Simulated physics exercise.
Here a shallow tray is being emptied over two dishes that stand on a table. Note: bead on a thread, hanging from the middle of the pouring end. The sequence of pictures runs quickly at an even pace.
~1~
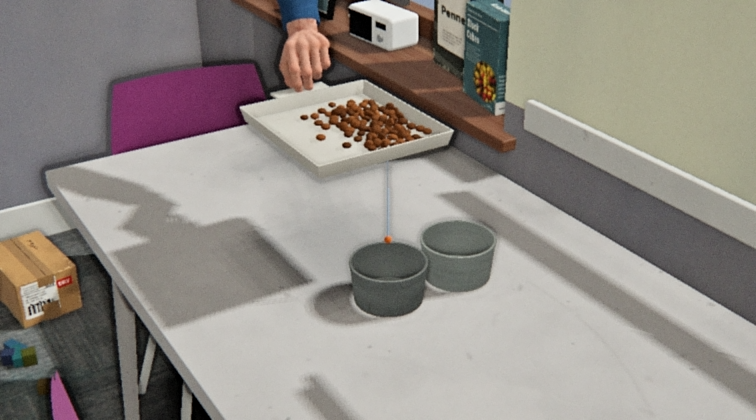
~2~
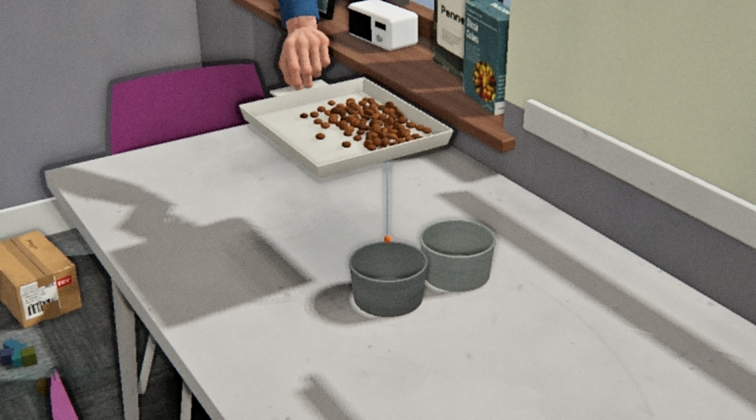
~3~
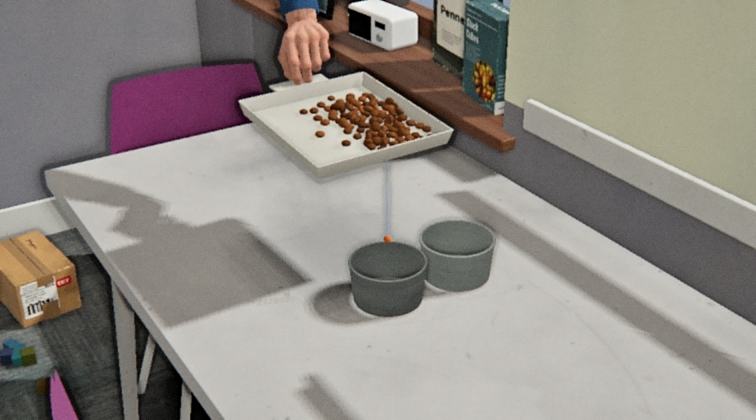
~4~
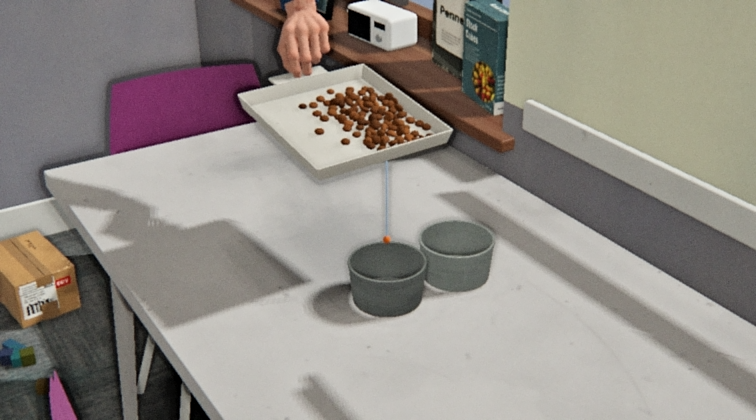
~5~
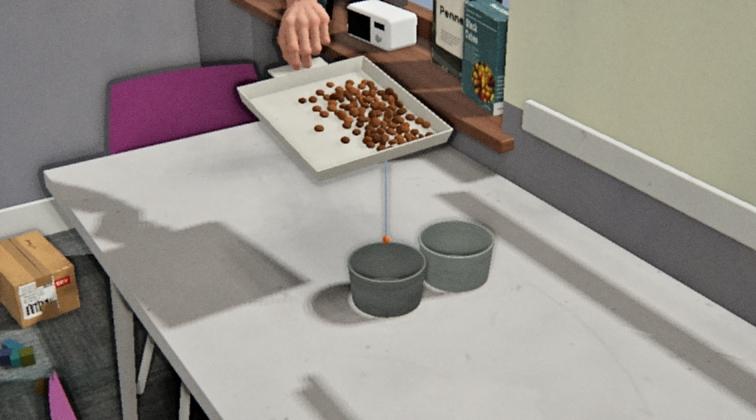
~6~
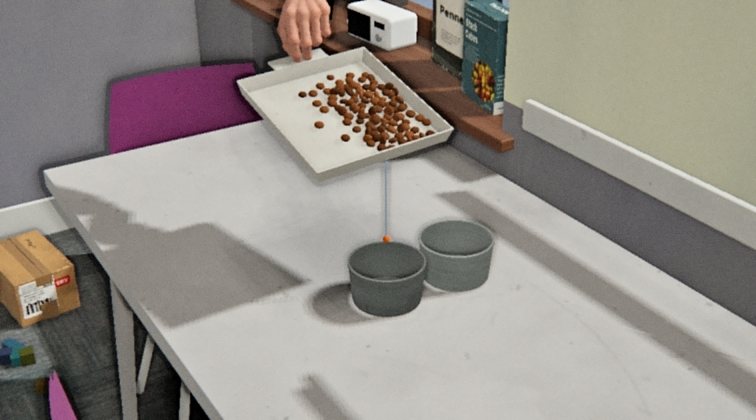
The footage shows a hand holding a shallow tray of brown kibble above two gray dishes on a table, a bead hanging from its front edge, as the hand gradually raises the back and the tray tilts slightly forward.
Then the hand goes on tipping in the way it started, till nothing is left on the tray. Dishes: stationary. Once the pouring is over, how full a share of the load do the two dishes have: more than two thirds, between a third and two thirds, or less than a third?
They have between a third and two thirds of it.
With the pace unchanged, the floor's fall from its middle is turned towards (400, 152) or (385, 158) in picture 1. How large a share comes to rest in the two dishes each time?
Lab note: Try 1 = 80 %, try 2 = 70 %.
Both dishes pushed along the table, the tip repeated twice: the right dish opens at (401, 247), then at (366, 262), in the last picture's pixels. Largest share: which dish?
Trial 1: The one on the left side. Trial 2: The one on the right side.
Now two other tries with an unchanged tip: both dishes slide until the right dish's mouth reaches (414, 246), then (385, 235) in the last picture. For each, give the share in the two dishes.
Around 60 and around 10 per cent, in that order.
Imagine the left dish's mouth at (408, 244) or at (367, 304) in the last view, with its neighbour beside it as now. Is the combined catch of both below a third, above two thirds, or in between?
In order of the places: Less than a third, then less than a third.
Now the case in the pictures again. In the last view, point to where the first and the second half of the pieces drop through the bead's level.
I'd say close to (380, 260) at first and close to (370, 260) later on.
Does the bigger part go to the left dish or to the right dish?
It's the leftmost one that wins.
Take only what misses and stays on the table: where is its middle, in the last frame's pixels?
My estimate puts the centre near (357, 330).
Just after the last frame, tray tipped steeply; almost all on the tray; just a few in the air.
A moment on, tray tipped right over; roughly two thirds on the tray; about a tenth in the left dish; about a tenth outside both; about a tenth in the air.
Further on, tray tipped past a quarter turn; roughly a third in the left dish; roughly two thirds outside both.
When it is over, tray tipped past a quarter turn; roughly a third in the left dish; not one in the right dish; roughly two thirds outside both.
